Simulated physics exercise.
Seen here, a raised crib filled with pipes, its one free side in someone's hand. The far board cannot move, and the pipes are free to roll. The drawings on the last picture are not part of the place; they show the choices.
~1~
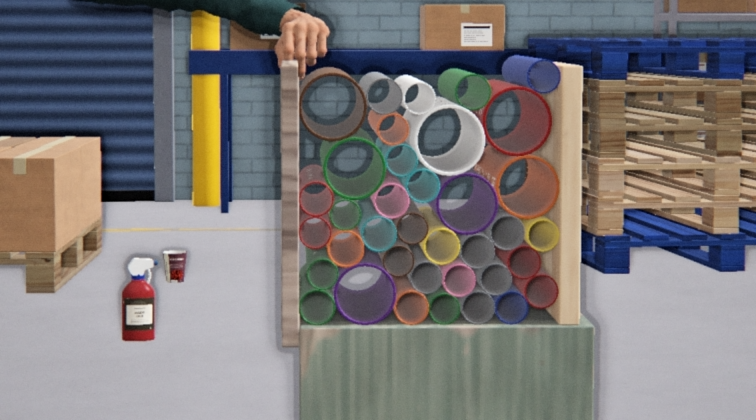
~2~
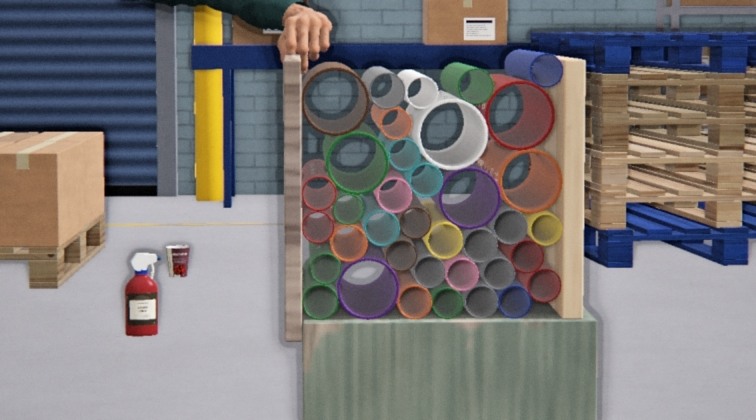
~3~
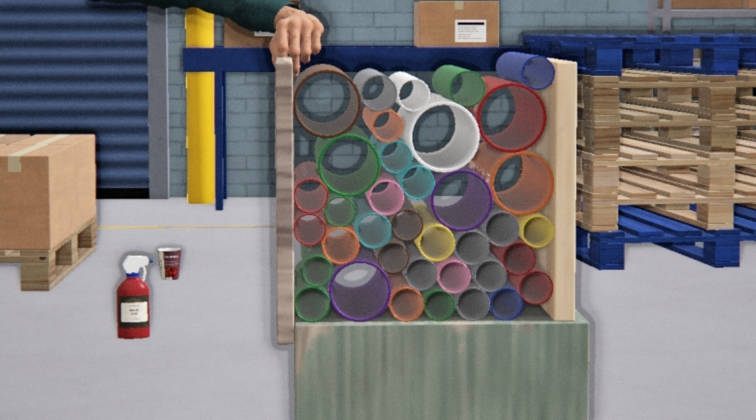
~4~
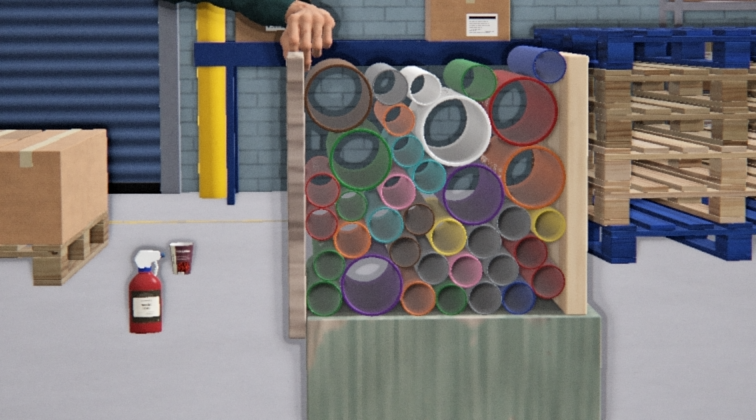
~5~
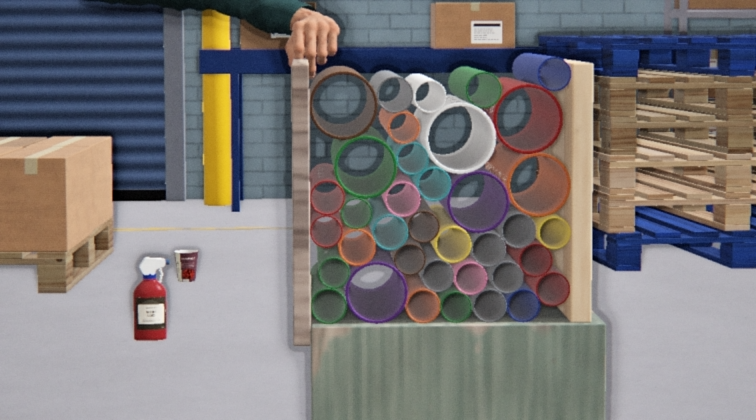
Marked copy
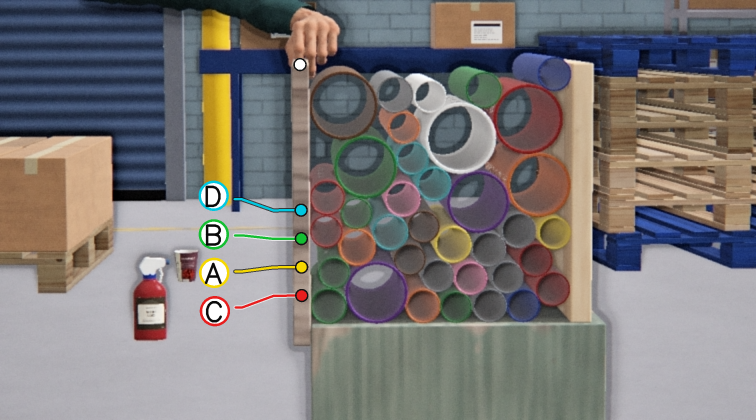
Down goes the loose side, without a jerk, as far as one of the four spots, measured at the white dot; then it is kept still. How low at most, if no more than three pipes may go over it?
The lowest mark that will do is D.
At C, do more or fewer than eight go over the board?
More than eight.
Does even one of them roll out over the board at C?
Yes.
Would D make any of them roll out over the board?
At D: Yes.
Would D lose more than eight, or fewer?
At D, fewer than eight.
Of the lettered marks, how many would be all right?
One of the four.
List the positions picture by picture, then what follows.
In the first picture, a grey pipe (496, 279); a yellow pipe (442, 246); a brown pipe (413, 229).
In the second picture, a brown pipe (416, 223); a red pipe (319, 194).
In the third picture, a red pipe (512, 118); a white pipe (414, 95).
In the fourth picture, side board (296, 185); a green pipe (324, 299).
In the fifth picture, a blue pipe (523, 306); a grey pipe (507, 277); a yellow pipe (453, 245).
On the marked copy, A at (301, 267); B at (301, 239); C at (302, 295); D at (301, 210); the white dot at (300, 65).
Following D. Soon after the start, top of the board (309, 130).
Later, top of the board (310, 203).
In the end, top of the board (310, 209), two out over the board.
As for the rest, A more than three out over the board; B more than three out over the board; C more than three out over the board.
